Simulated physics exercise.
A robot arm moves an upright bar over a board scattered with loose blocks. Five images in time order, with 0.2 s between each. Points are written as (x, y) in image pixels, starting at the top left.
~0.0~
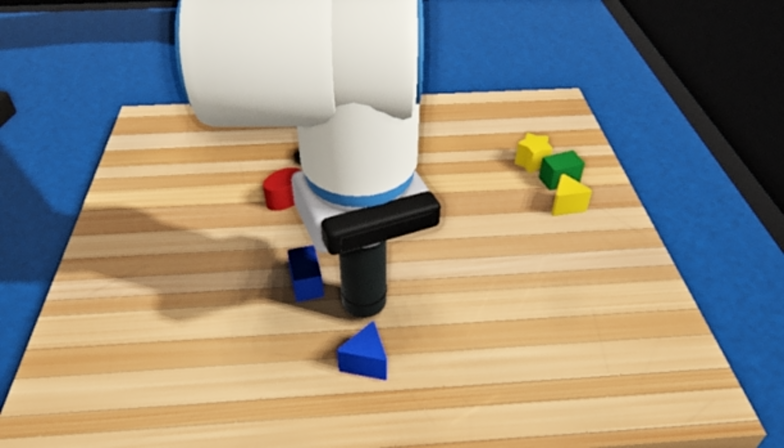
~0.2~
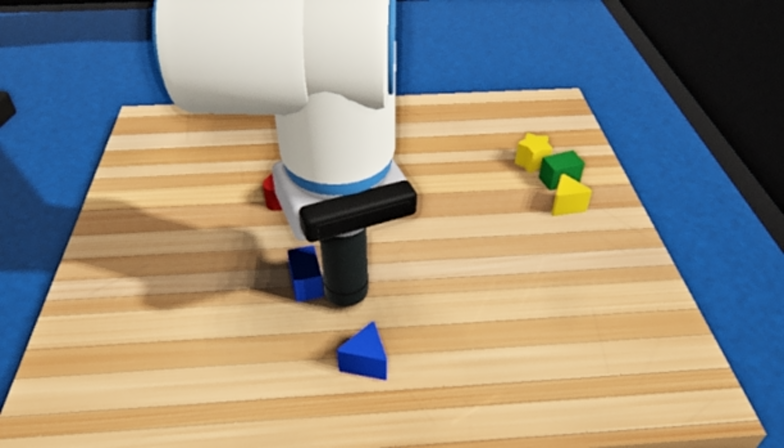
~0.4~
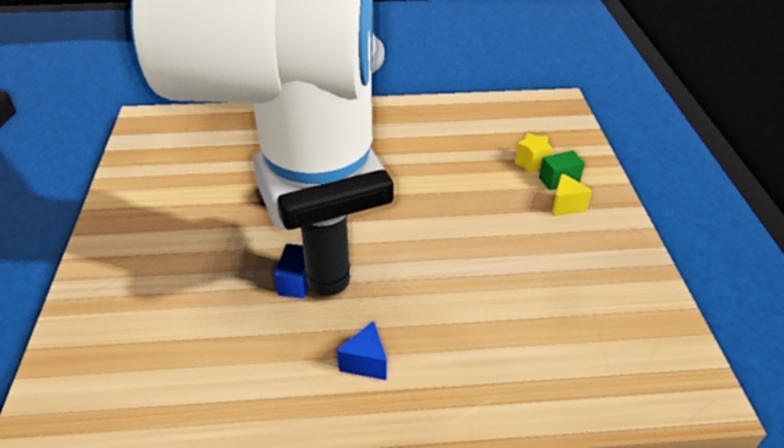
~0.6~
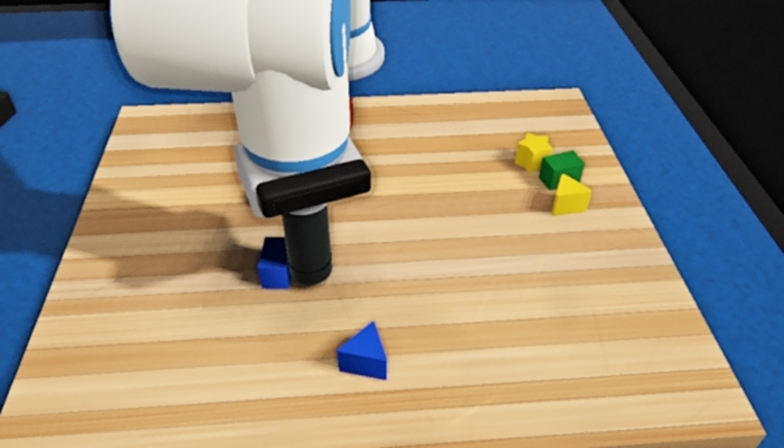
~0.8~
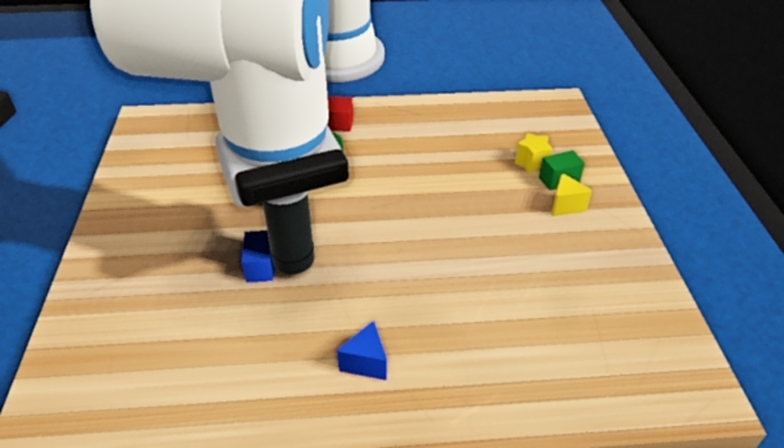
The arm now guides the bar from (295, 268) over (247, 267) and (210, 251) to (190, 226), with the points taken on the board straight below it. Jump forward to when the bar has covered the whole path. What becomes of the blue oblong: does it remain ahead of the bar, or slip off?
It is off to the side or behind.
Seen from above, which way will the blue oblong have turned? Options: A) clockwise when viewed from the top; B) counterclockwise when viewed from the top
The correct letter is B.
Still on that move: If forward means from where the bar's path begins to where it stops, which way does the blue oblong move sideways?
Shifts left.
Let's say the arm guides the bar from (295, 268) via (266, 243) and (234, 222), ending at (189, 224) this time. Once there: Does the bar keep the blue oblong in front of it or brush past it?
No longer ahead of the bar.
What follows on the original path. One third of the way, bar at (246, 260); blue oblong at (209, 241), turned 20° clockwise.
Two thirds of the way, bar at (208, 244); blue oblong at (168, 232).
At the end, bar at (188, 219); blue oblong at (159, 231), turned 25° anticlockwise.
